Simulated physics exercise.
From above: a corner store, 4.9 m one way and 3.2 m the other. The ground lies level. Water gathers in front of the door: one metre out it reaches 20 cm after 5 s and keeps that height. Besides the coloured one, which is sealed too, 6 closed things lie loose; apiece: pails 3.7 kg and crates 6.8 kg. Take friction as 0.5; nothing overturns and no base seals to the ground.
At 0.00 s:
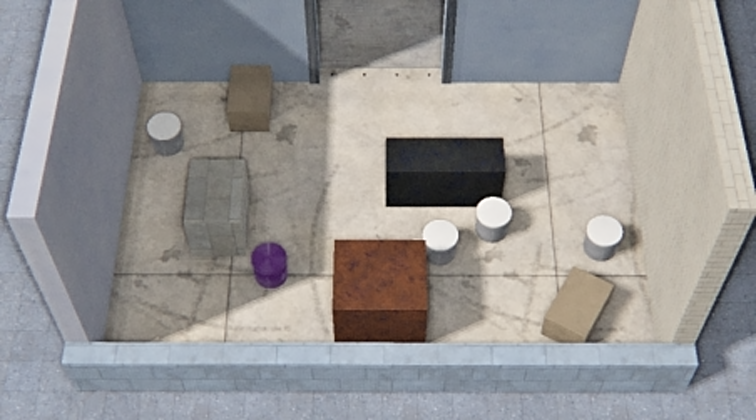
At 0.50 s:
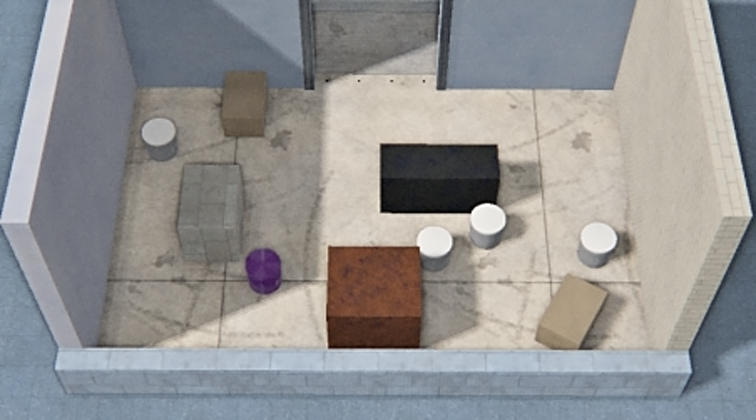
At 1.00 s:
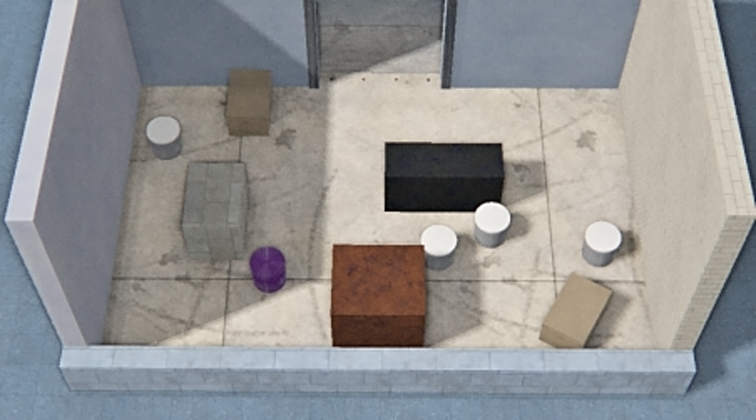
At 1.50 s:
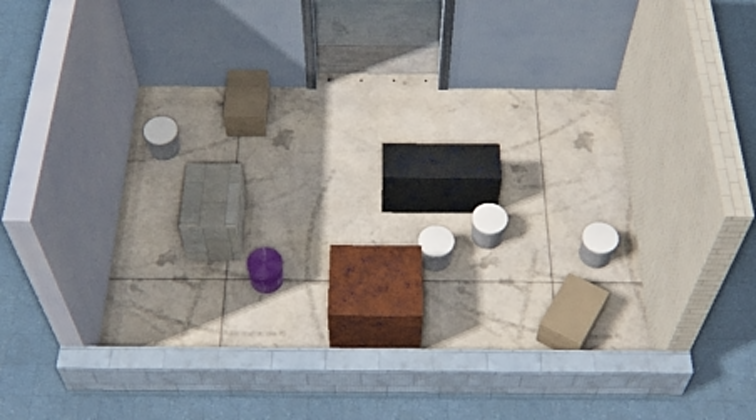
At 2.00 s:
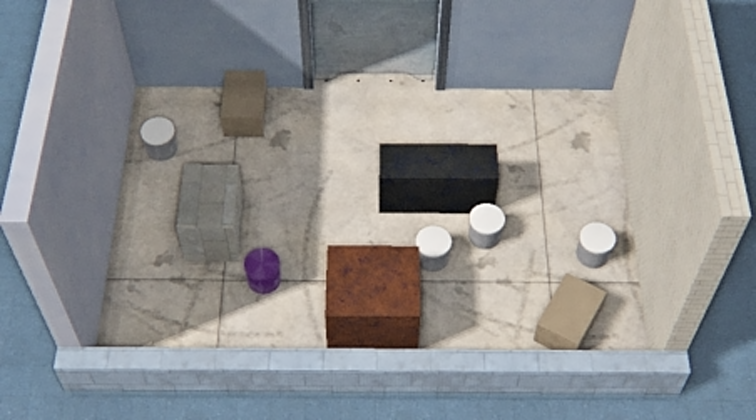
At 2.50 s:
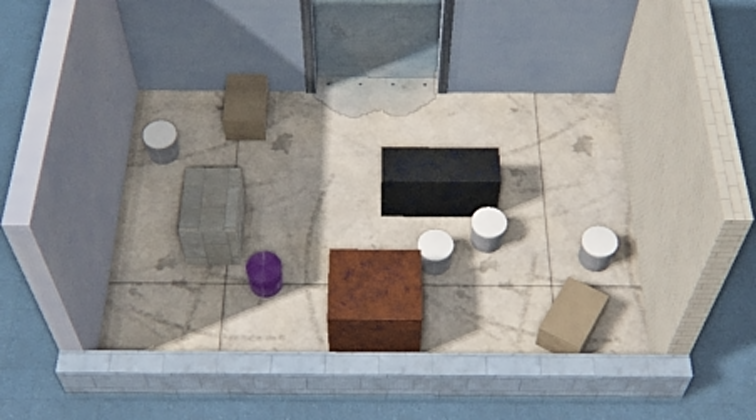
A walled corner store with a pale, stained floor is seen from high above the front, its doorway at the back. Four white pails stand around a black block, a grey block and a rust-brown block, with a tan crate at back left, another at front right, and a purple pail left of the brown block. The view jitters slightly while everything stays put, and late on a thin sheet of water spreads in from the doorway.
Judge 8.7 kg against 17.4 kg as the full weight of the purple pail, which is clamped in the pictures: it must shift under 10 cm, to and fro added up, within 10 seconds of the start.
I expect that only the larger load is enough.
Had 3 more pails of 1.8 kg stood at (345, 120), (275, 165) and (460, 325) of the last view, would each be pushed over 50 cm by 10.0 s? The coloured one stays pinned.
In that order: Past it, past it, short of it.
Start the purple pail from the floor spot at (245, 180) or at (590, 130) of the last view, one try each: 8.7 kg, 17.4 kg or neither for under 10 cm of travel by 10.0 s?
In that order: Either load holds; it takes the larger.
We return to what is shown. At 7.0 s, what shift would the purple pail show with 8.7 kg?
Roughly 30 cm.
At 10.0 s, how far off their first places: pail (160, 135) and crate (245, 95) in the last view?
In turn: 20 cm, 0 cm.
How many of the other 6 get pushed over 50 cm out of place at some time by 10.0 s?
0 of them.
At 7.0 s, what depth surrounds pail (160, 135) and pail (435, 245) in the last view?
About 1 and 3 cm.
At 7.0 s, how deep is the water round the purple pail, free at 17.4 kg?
Roughly 7 cm.
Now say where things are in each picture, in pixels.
In the first picture, the purple pail at (269, 258) rests on the ground; water covers 0.0 m2; 0 of 7 have shifted.
In the second picture, the purple pail at (263, 264), on the bottom; water covers 0.0 m2; 0 of 7 have shifted.
In the third picture, the purple pail at (267, 262) rests on the ground; 0.0 m2 under water; 0 of 7 have shifted.
In the fourth picture, the purple pail at (265, 263) rests on the ground; 0.0 m2 under water; 0 of 7 have shifted.
In the fifth picture, the purple pail at (262, 263), on the bottom; water covers 0.0 m2; 0 of 7 have shifted.
In the sixth picture, the purple pail at (264, 267), on the bottom; 0.2 m2 under water; 0 of 7 have shifted.
After 3.5 s the purple pail would be 0 cm from its start with 8.7 kg and 0 cm from its start with 17.4 kg; 0 cm of water round it then.
After 4.5 s the purple pail would be 0 cm from its start with 8.7 kg and 0 cm from its start with 17.4 kg; 0 cm of water round it then.
After 7.0 s the purple pail would be 26 cm from its start with 8.7 kg and 0 cm from its start with 17.4 kg; 7 cm of water round it then.
After 10.0 s the purple pail would be 77 cm from its start with 8.7 kg and 0 cm from its start with 17.4 kg; 8 cm of water round it then.
